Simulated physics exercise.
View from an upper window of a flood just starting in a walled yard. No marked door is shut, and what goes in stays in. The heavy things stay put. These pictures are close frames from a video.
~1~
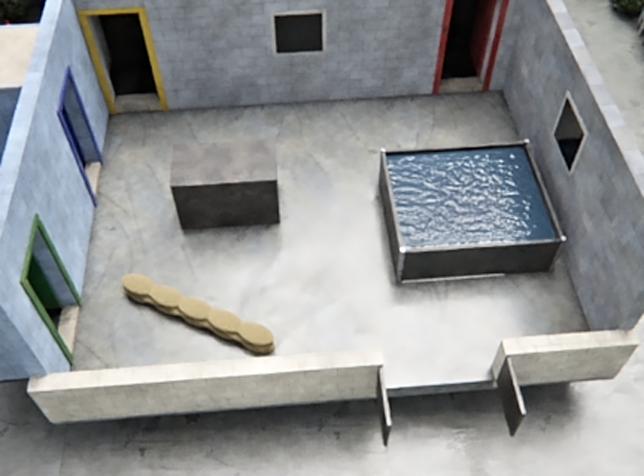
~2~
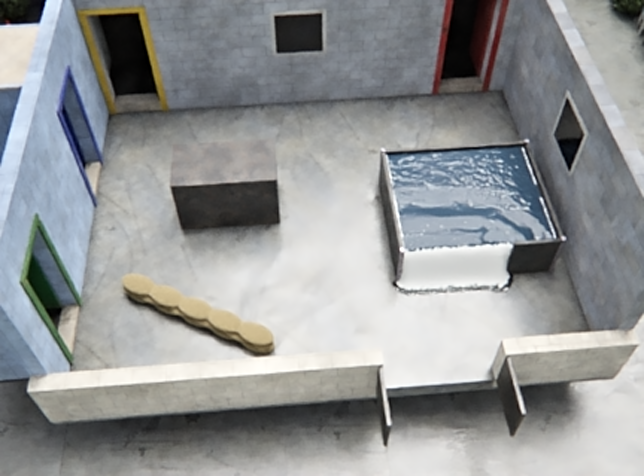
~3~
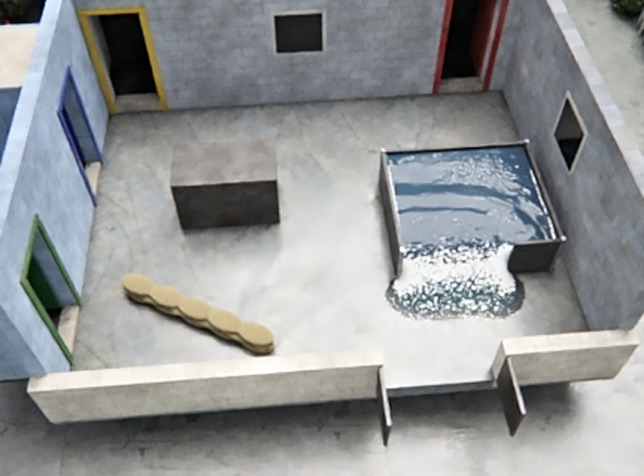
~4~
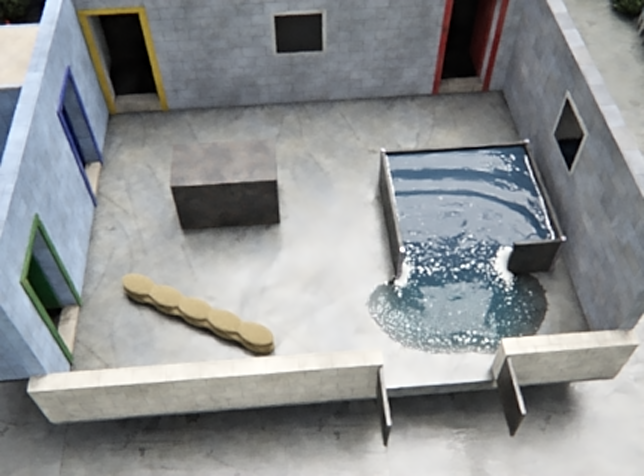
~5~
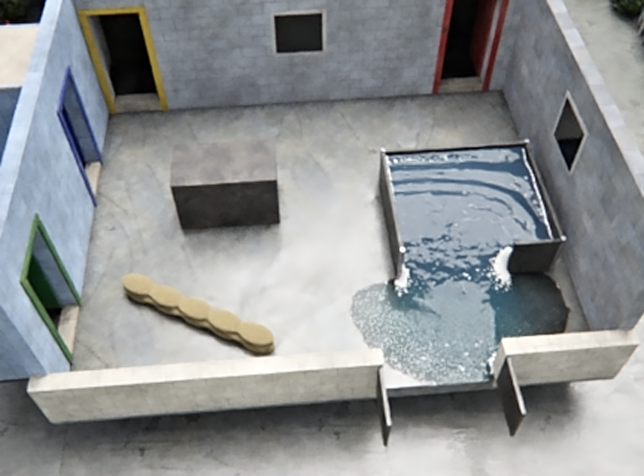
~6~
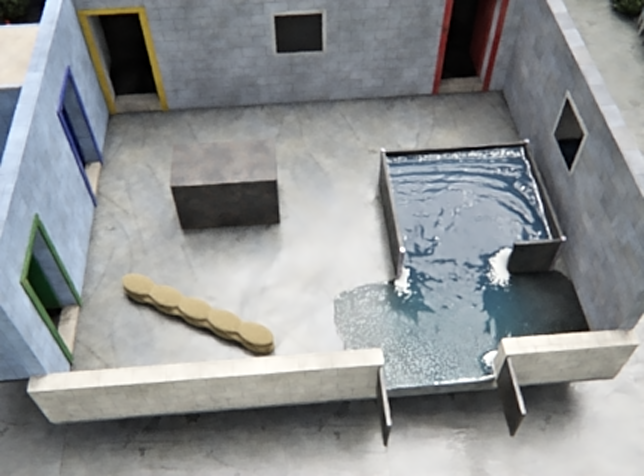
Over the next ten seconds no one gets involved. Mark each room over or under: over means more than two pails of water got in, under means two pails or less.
Yellow door: Under, red door: Under, green door: Under, blue door: Under.
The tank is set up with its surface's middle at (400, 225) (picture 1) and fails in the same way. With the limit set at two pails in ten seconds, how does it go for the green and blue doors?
Finding: Green door goes beyond it; blue door comes in lower.
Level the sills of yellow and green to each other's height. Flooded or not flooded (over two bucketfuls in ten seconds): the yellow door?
Outcome at yellow: It remains short of it.
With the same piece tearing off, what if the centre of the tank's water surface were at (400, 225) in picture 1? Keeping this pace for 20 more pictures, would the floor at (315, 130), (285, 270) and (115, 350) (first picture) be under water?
As listed: Untouched, reached, reached.
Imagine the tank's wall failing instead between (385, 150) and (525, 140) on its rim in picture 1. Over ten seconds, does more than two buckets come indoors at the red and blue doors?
Red door: Over the line; blue door: Over the line.
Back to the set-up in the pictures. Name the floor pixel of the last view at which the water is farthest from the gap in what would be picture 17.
I'd say near (179, 389).
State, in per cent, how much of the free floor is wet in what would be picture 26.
I'd say 30 per cent.
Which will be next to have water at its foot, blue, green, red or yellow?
If you ask me, it's the green one.
A moment on, water covers 15 % of the floor; the yellow door not reached, the red door not reached, the green door not reached, the blue door not reached.
Next, water covers 20 % of the floor; the yellow door not reached, the red door not reached, the green door not reached, the blue door not reached.
Then, water covers 30 % of the floor; the yellow door not reached, the red door not reached, the green door wet at the sill, nothing in, the blue door not reached.
Later, water covers 45 % of the floor; the yellow door not reached, the red door wet at the sill, nothing in, the green door under two buckets in, the blue door wet at the sill, nothing in.
In the end, water covers 70 % of the floor; the yellow door wet at the sill, nothing in, the red door wet at the sill, nothing in, the green door under two buckets in, the blue door wet at the sill, nothing in.
